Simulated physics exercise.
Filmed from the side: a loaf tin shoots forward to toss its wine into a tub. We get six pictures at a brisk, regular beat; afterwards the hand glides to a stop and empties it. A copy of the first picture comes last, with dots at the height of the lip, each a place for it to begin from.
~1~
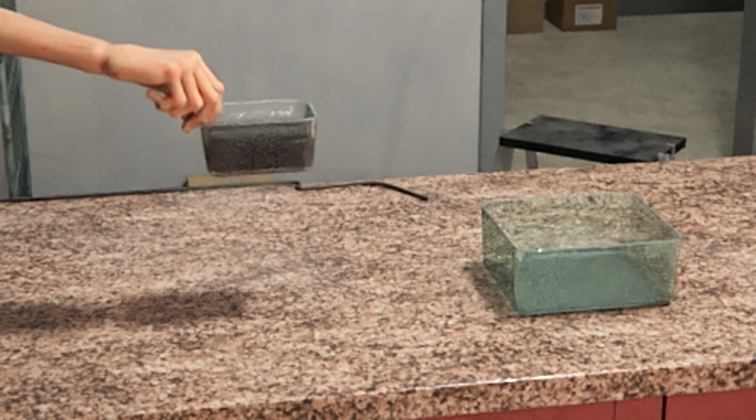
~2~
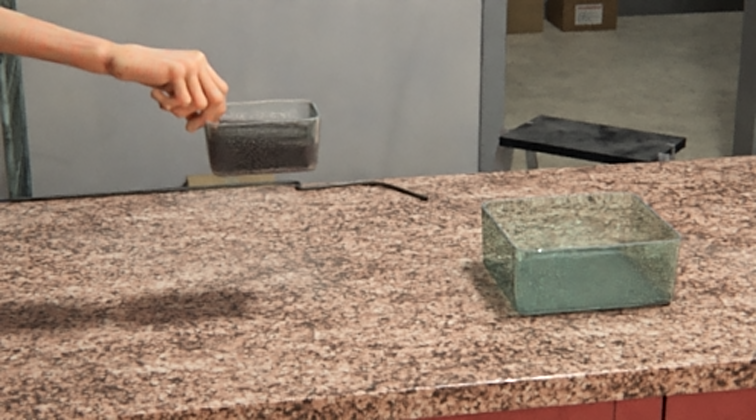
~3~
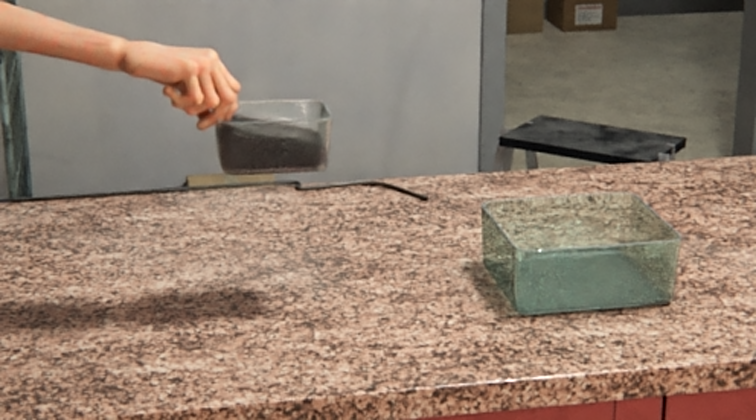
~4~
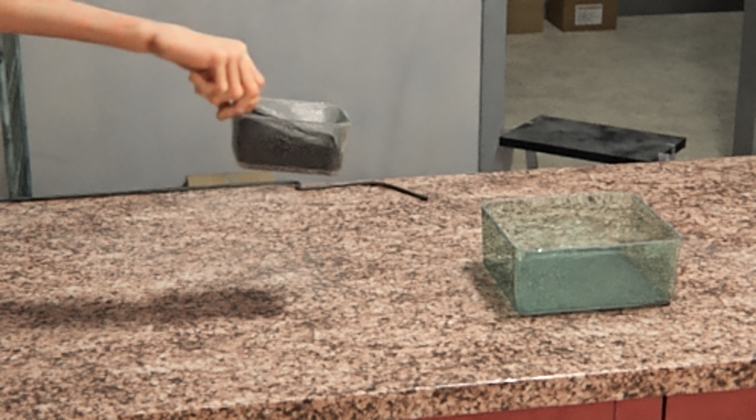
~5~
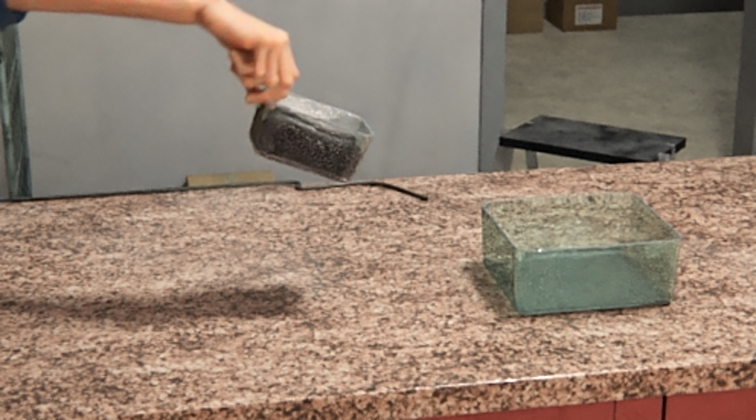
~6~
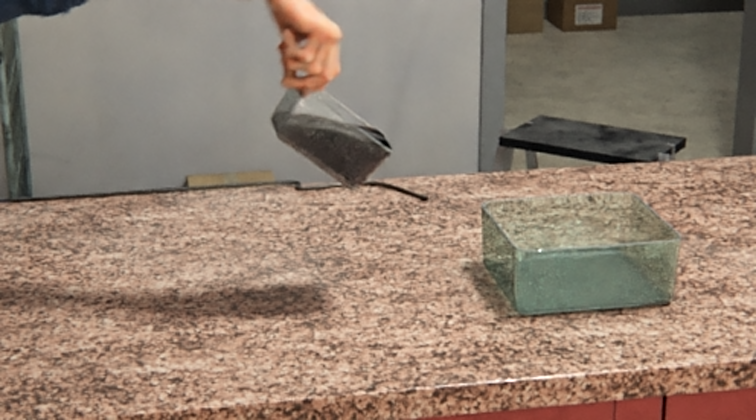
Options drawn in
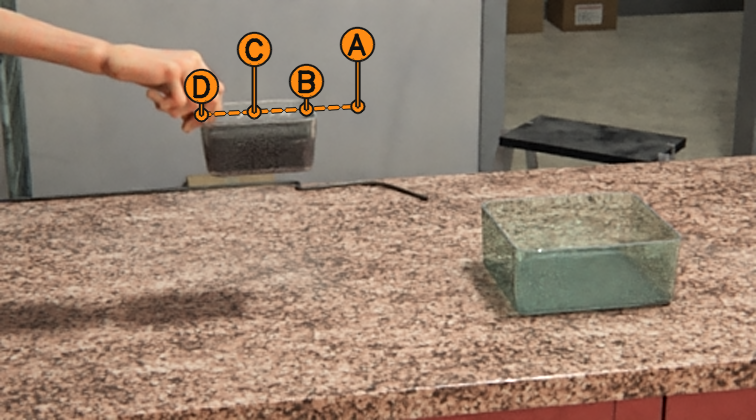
A hand held a small clear container of dark liquid above a speckled countertop, moved it slowly right, then tilted it steeply toward a greenish glass tub, the liquid reaching its rim.
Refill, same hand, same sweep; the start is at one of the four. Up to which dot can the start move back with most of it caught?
The limit is A.
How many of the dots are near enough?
One of them.
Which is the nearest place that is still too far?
B it is.
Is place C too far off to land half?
Yes.
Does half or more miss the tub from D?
Yes, it does.
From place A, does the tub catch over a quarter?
Yes, clearly.
On the marked copy, A at (357, 106); B at (306, 109); C at (254, 111); D at (201, 114).
For place A, about 75 % lands in the tub, 17 % falls short and 8 % goes beside or beyond.
For place B, about 11 % lands in the tub, 85 % falls short and 4 % goes beside or beyond.
For place C, about 0 % lands in the tub, 100 % falls short.
For place D, about 0 % lands in the tub, 100 % falls short.
